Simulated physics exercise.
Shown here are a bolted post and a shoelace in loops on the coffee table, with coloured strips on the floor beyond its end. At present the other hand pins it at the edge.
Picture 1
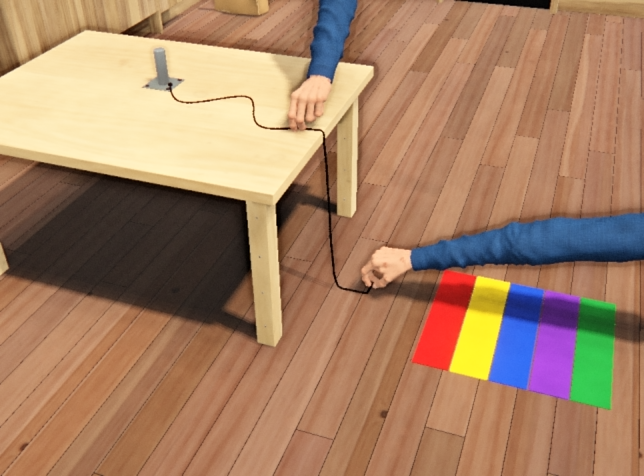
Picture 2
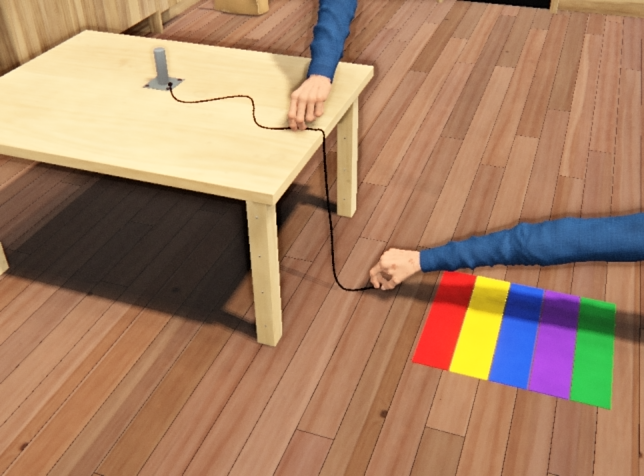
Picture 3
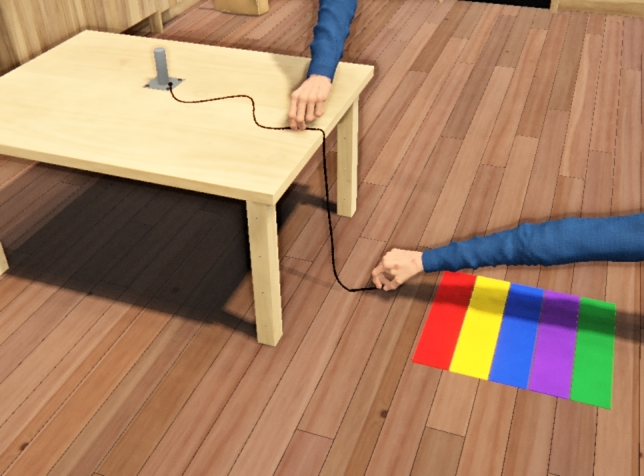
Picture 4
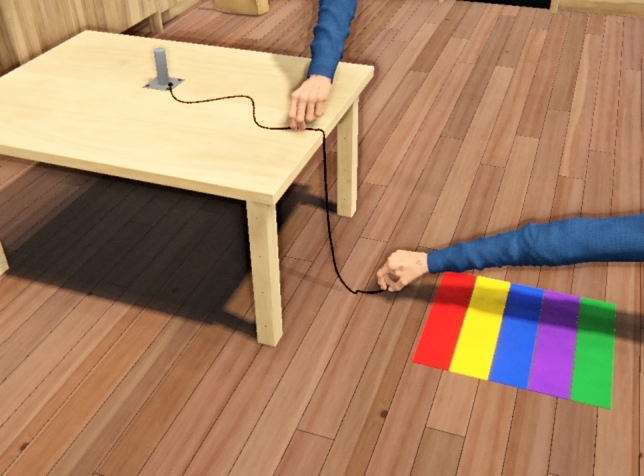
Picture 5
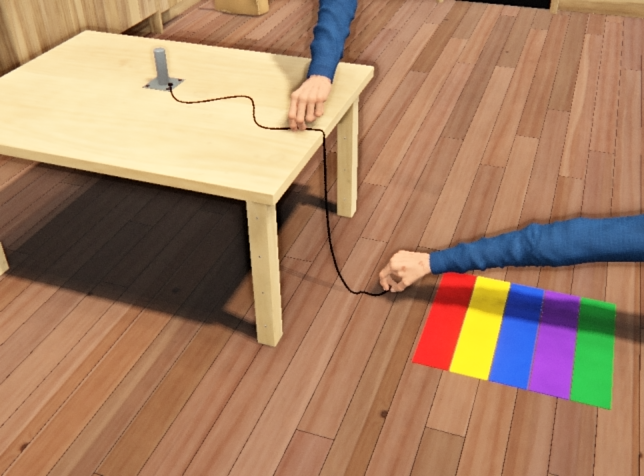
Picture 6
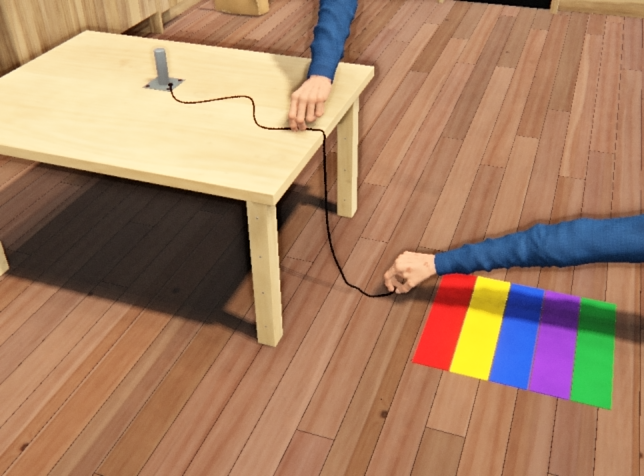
The video shows a dark cord running from a post across a wooden table, pinned at the edge by one hand, while another hand below draws its end slightly rightward near coloured strips on the floor.
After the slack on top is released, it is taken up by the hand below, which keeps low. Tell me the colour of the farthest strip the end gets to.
The farthest it gets is purple.
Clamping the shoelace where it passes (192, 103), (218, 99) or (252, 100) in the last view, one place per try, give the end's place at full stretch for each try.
For the three tries you'd see (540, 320), (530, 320) and (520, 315).
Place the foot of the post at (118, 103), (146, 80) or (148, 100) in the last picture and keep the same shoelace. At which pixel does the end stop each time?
(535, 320), (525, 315) and (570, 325).
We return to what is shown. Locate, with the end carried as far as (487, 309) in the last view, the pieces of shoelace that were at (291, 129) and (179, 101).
First mark (339, 150), second mark (208, 92).
A little later, end near (486, 309); over yellow.
Next, end near (534, 319); over blue.
When it is tight, end near (561, 325); over purple. It gets as far as the purple strip.
